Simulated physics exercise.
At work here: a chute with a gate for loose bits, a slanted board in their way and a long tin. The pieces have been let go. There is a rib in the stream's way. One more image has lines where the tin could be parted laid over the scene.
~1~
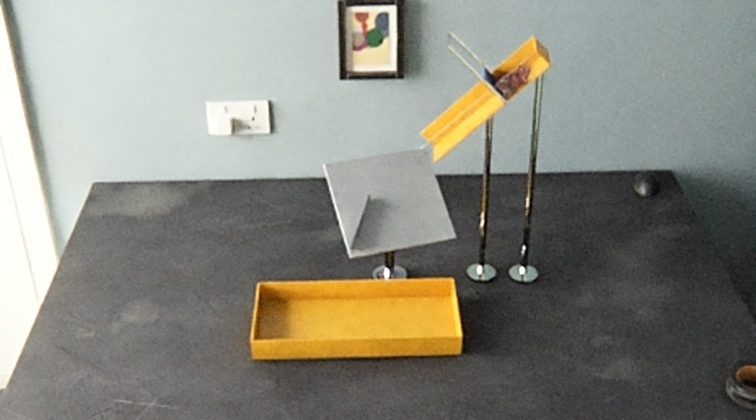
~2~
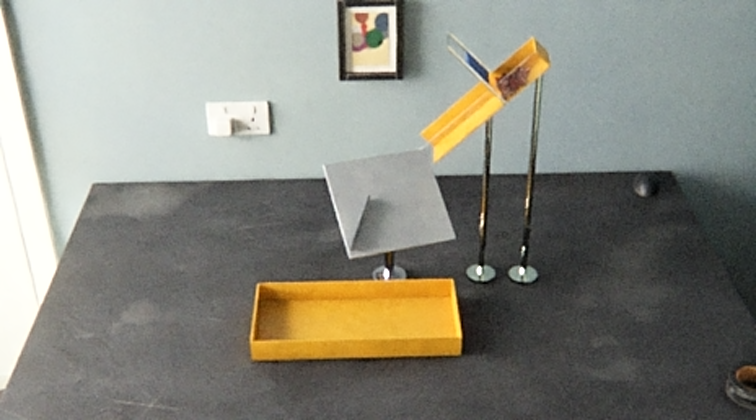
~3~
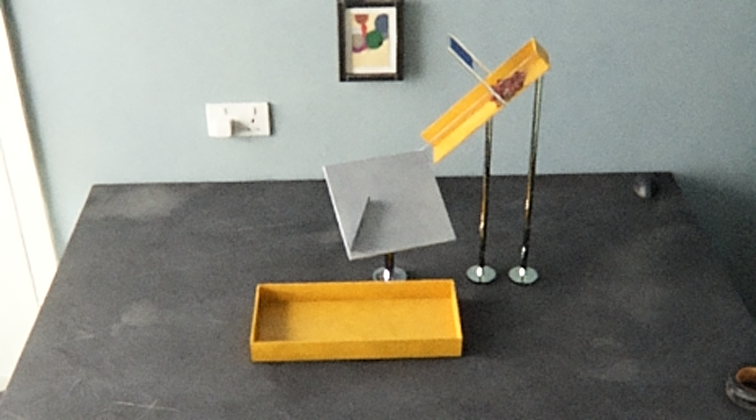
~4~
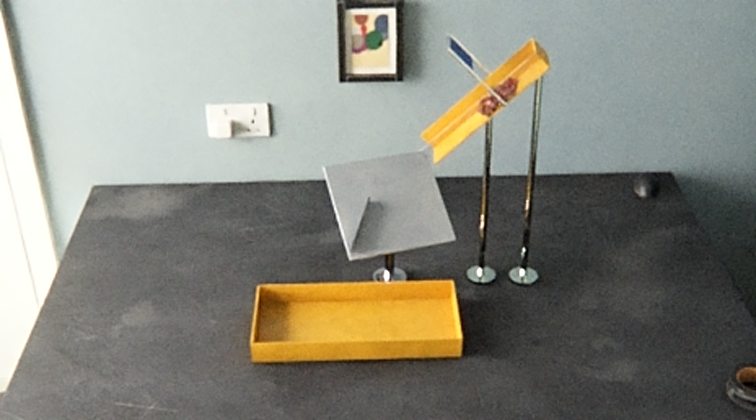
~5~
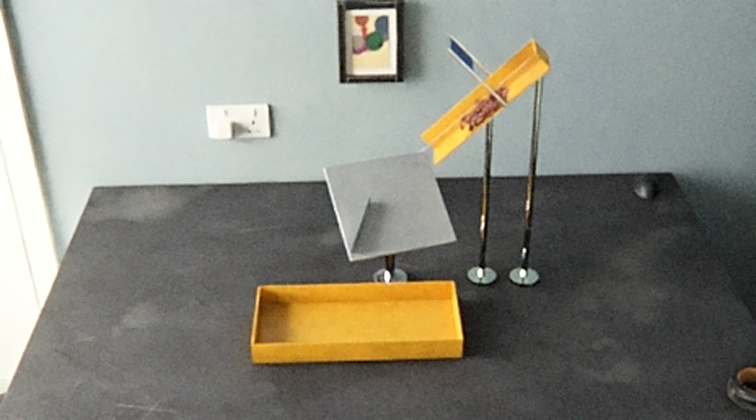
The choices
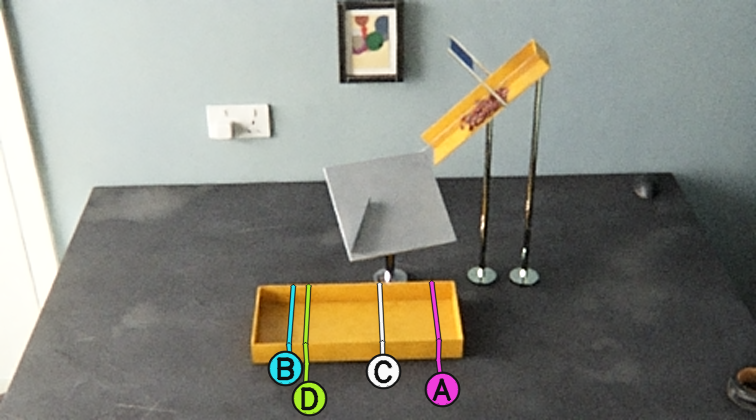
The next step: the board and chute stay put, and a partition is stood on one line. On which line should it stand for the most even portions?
C beats the others.
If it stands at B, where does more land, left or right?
More lands on the right.
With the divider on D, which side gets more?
More lands on the right.
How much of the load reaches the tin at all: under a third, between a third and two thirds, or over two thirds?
It is over two thirds.
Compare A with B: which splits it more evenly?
That is line A.
On the marked copy, line A crosses the front rim at (438, 340); line B crosses the front rim at (289, 344); line C crosses the front rim at (382, 341); line D crosses the front rim at (305, 343).
Choosing A, of what is caught, most on the left of the divider, a small part on the right.
Choosing B, of what is caught, none on the left of the divider, all on the right.
Choosing C, of what is caught, about half on the left of the divider, about half on the right.
Choosing D, of what is caught, none on the left of the divider, all on the right.
